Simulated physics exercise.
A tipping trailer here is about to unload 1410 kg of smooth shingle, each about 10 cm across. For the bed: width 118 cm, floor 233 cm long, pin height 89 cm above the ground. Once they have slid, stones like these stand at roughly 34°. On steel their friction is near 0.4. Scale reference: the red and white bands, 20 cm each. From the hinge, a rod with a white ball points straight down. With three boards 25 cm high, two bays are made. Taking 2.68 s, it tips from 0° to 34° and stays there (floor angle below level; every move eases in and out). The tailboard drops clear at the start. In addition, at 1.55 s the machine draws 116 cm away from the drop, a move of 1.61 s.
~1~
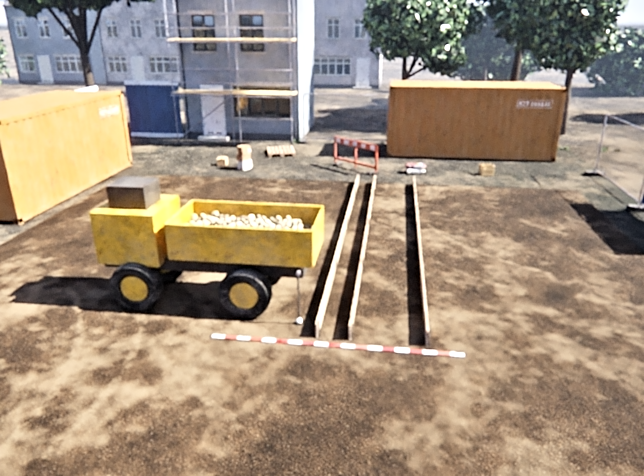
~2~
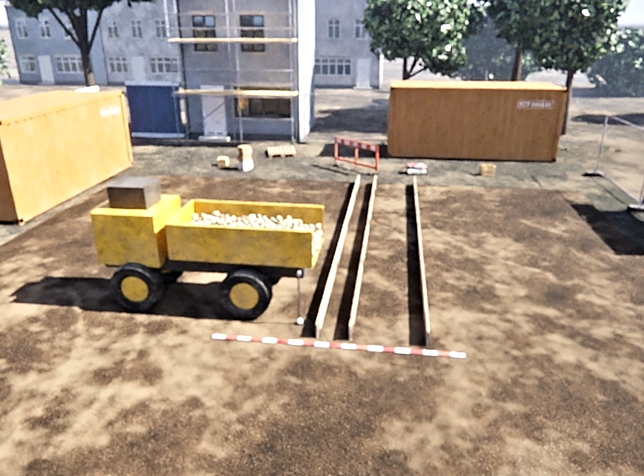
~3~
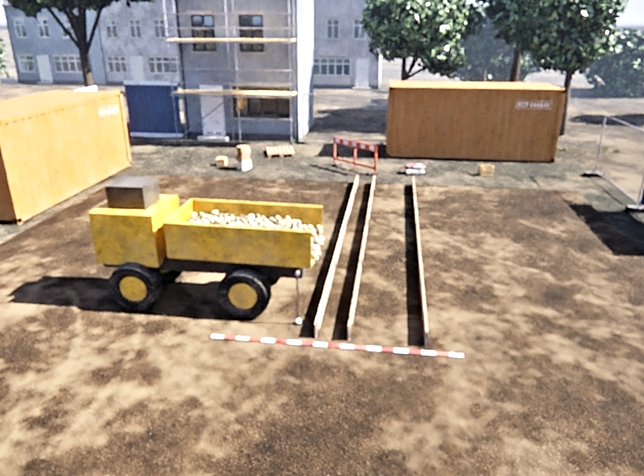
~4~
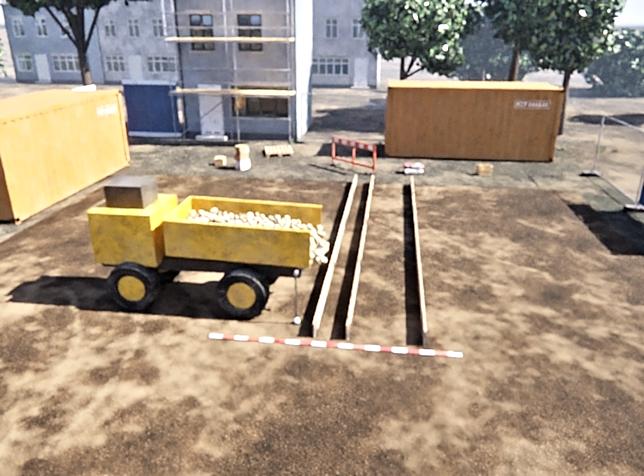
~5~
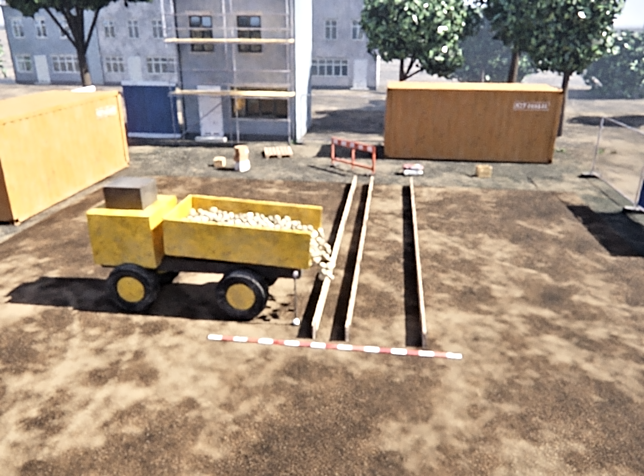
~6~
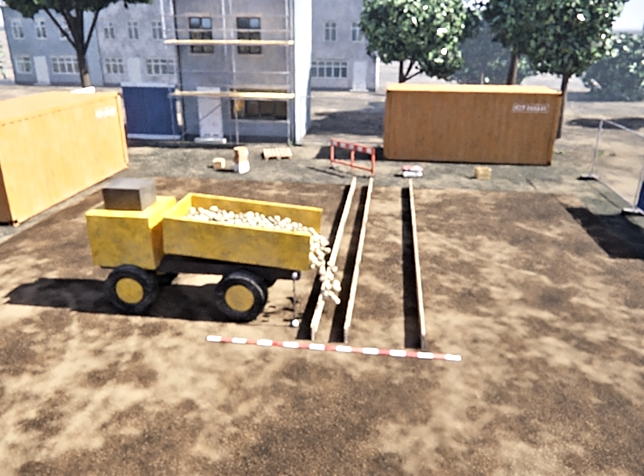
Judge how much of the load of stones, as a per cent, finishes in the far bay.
Some 10 per cent of it.
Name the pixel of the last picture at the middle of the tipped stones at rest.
Roughly at pixel (313, 301).
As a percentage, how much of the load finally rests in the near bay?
Around 35 per cent of the load ends up there.
A little later the floor is at 29°; 63 % in the bed, 9 % short of the bays, 27 % in the near bay, 1 % in the far bay; the foremost stones are at (358, 298).
Then the floor is at 34°; 10 % in the bed, 49 % short of the bays, 33 % in the near bay, 8 % in the far bay; the foremost stones are at (403, 306).
Later still the floor is at 34°; 0 % in the bed, 59 % short of the bays, 33 % in the near bay, 9 % in the far bay; the foremost stones are at (408, 317).
In the end the floor is at 34°; 0 % in the bed, 59 % short of the bays, 33 % in the near bay, 9 % in the far bay; the foremost stones are at (408, 317).
